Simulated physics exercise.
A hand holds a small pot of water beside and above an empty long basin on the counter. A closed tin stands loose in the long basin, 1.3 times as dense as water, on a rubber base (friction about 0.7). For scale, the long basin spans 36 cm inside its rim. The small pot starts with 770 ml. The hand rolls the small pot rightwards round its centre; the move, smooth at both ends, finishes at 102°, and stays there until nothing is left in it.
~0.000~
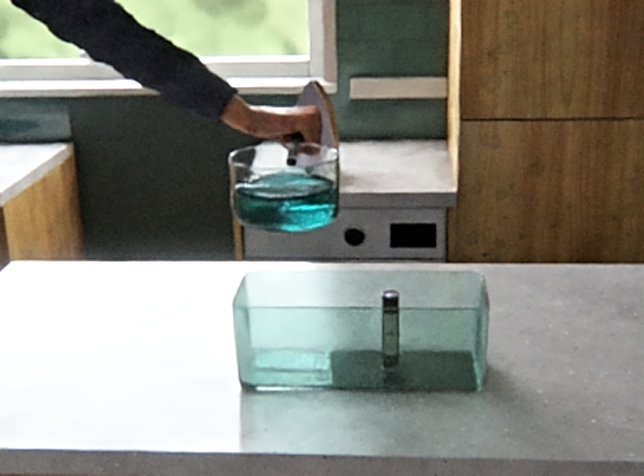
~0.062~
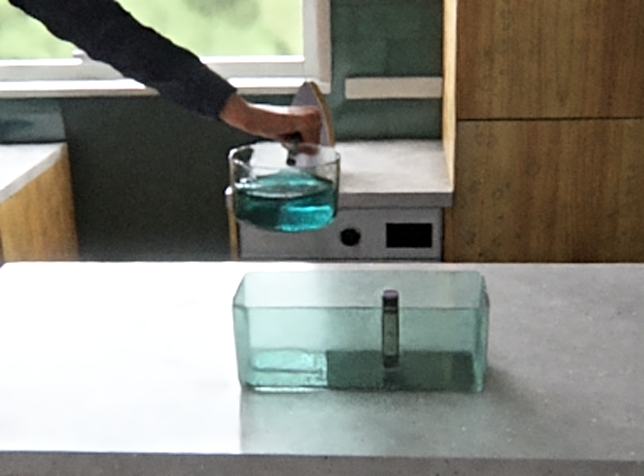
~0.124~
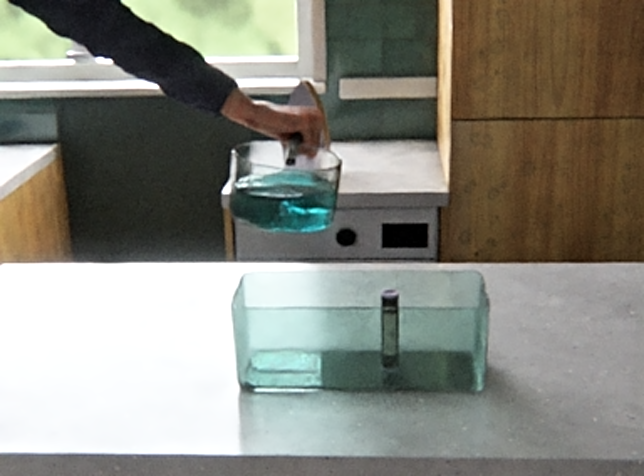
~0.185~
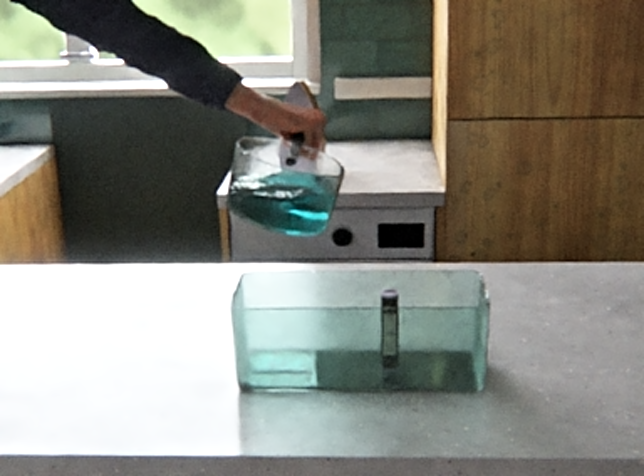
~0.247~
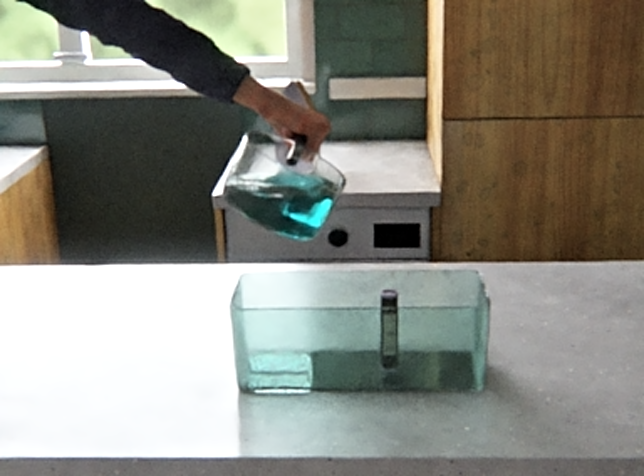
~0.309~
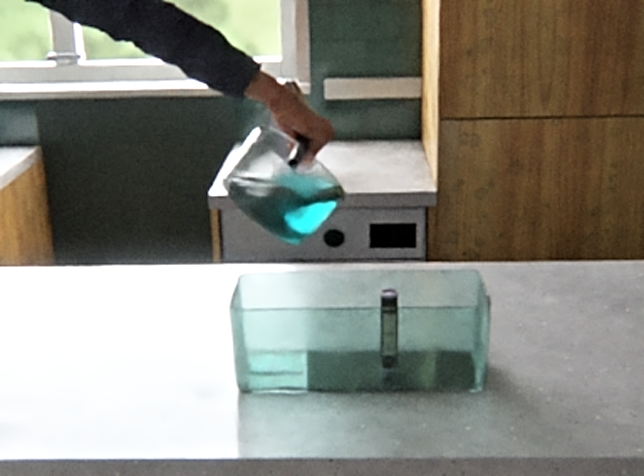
In a kitchen, a hand smoothly tilting a clear pot of blue-green water rightwards above a glassy basin holding a small upright tin.
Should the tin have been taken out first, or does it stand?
It goes over.
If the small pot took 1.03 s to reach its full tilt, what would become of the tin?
The tin topples.
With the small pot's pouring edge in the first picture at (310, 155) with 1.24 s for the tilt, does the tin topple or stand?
Then it keeps standing.
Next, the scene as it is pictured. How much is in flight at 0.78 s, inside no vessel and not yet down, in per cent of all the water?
Near 10 in a hundred.
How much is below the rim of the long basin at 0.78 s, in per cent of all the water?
Some 76 per cent.
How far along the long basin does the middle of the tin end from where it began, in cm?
Some 7.5 cm.
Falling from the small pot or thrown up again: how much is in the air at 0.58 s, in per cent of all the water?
Some 42 per cent.
After 0.58 s the tilt is 94° and 40 per cent is still to pour; the tin stands where it began.
After 0.78 s the tilt is 102° and 13 per cent is still to pour; the tin stands 2 cm from where it began.
After 0.99 s the tilt is 102° and 2 per cent is still to pour; the tin leans 19°.
After 1.21 s the tilt is 102° and 0 per cent is still to pour; the tin lies on its side.
In the end the tin lies on its side.
